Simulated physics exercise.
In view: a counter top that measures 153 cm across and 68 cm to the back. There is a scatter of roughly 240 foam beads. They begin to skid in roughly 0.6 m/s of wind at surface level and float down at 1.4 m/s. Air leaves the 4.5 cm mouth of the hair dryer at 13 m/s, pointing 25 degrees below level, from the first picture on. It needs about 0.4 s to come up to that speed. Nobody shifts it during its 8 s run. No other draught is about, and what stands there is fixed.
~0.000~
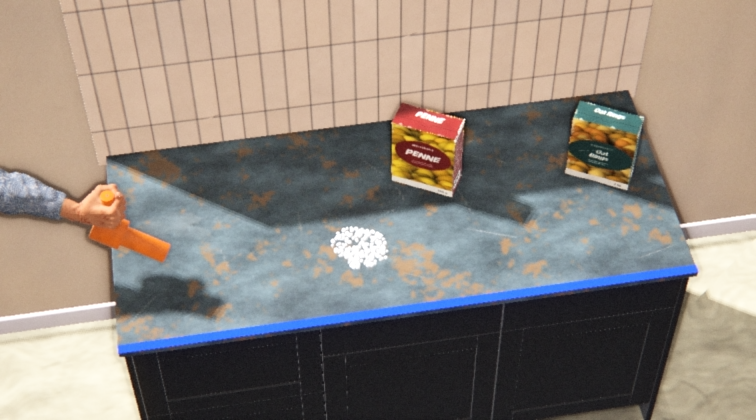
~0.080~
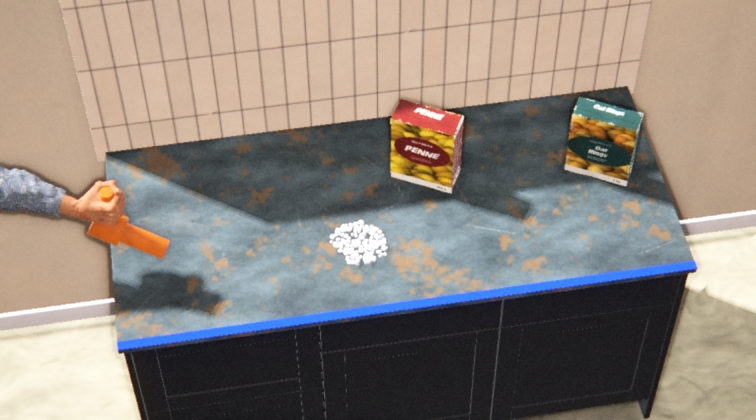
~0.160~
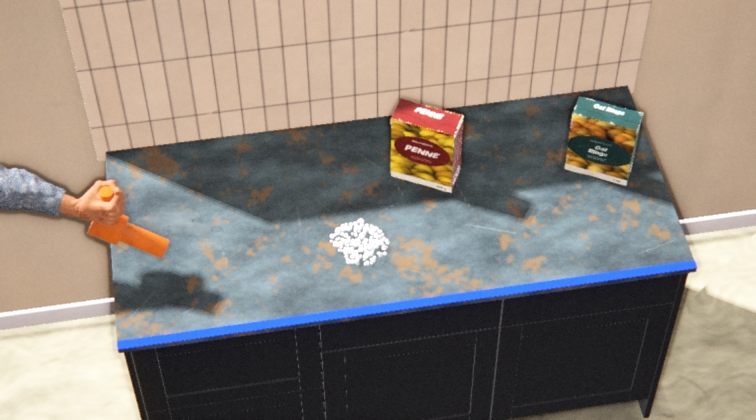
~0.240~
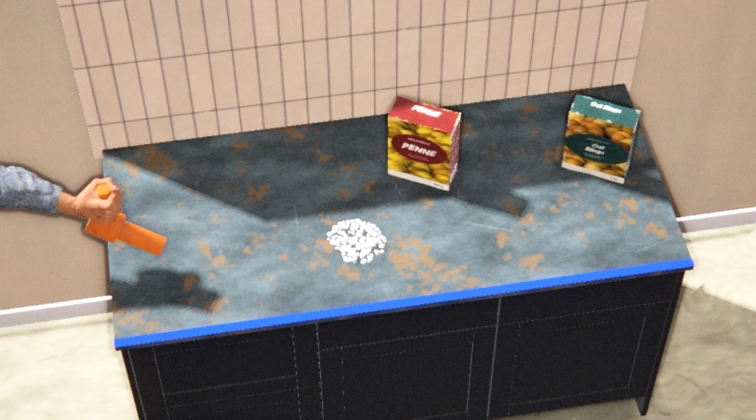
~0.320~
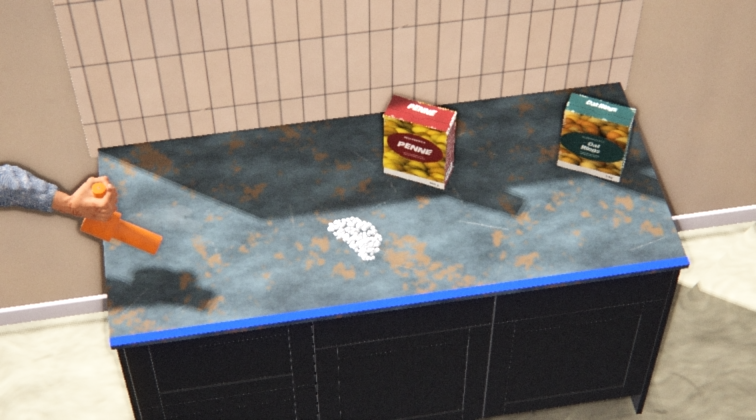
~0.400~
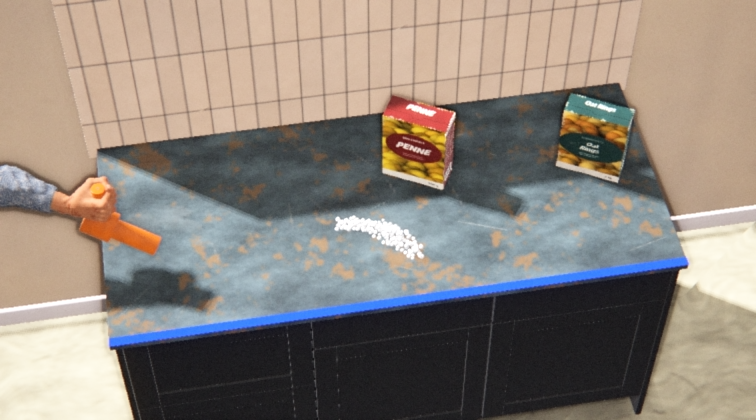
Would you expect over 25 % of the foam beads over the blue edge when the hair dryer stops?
More than a quarter over the blue edge: No.
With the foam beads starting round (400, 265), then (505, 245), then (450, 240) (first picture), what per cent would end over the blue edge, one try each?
In that order: 25 %, 3 %, 0 %.
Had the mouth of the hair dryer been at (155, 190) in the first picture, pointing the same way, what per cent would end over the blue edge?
Then about 90 %.
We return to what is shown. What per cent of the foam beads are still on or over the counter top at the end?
Some 2 per cent.
After 1.6 s the count stands so, 0 % are over the blue edge; the middle of those still in play is near (644, 173).
After 2.6 s the count stands so, 0 % are over the blue edge.
After 4.4 s the count stands so, 0 % are over the blue edge.
After 8.0 s, at the end, 0 % are over the blue edge.
